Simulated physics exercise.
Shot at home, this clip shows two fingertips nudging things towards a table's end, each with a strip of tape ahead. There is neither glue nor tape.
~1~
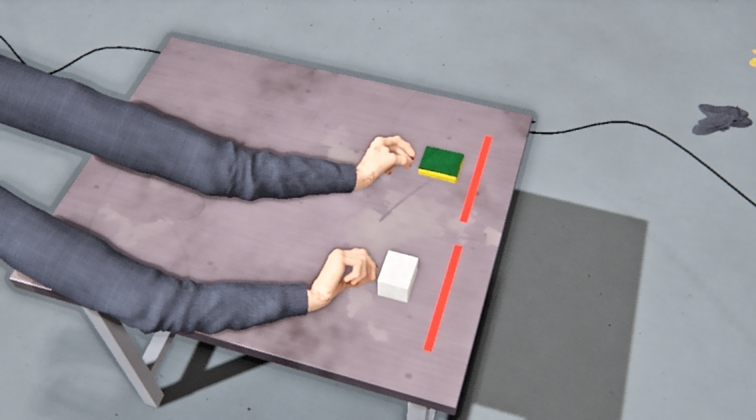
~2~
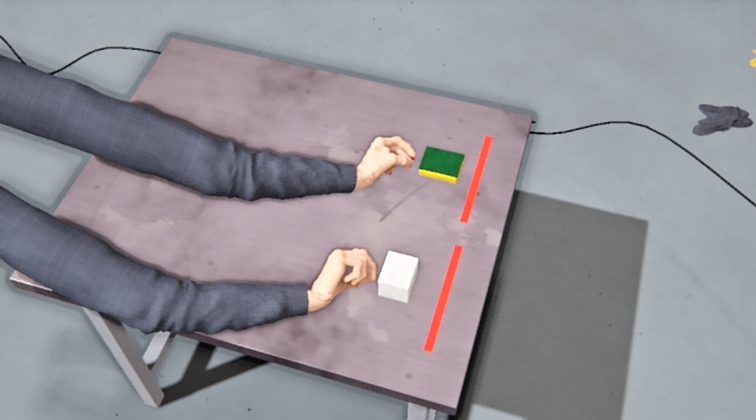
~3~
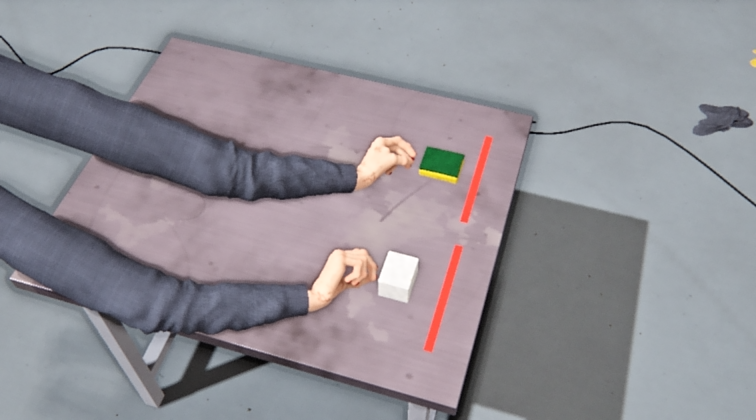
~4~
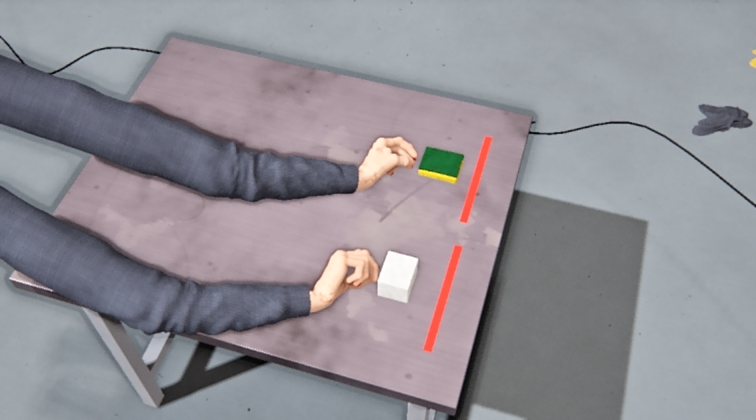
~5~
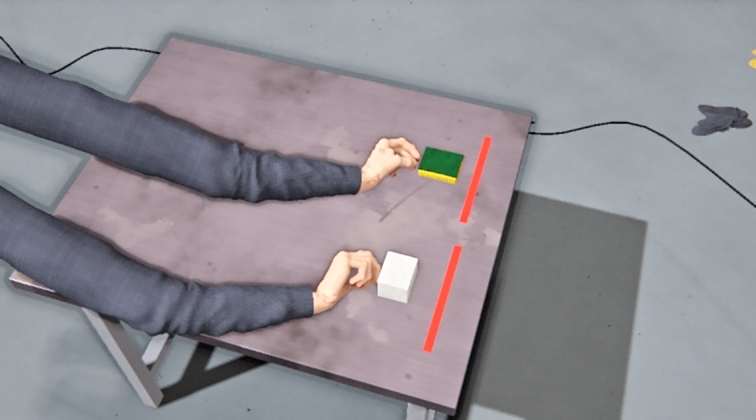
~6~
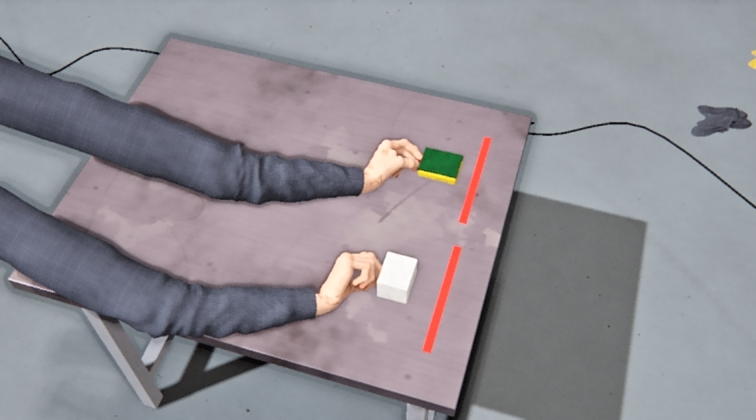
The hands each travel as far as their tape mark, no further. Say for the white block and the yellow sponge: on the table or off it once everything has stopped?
White block: On; yellow sponge: On.
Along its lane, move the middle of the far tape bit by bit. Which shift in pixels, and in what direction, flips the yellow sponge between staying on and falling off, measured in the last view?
Shift: About 16 px, direction right.
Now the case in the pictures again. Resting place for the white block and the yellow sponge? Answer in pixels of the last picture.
Final spots: White block at (463, 295), yellow sponge at (500, 180).
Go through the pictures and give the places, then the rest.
In the first picture, white block (398, 277); yellow sponge (441, 165).
In the second picture, yellow sponge (441, 165).
In the third picture, white block (399, 277).
In the fourth picture, yellow sponge (441, 165).
In the fifth picture, white block (398, 277).
In the sixth picture, white block (398, 278); yellow sponge (440, 166).
Then, 0.38 s later than the last frame, white block shifted a little near (417, 283); yellow sponge shifted a little near (458, 170).
Then, 0.80 s later than the last frame, white block shifted about its own width near (441, 289); yellow sponge shifted about its own width near (480, 175).
When it is over, the white block remains on top, near (463, 295); the yellow sponge remains on top, near (500, 180).
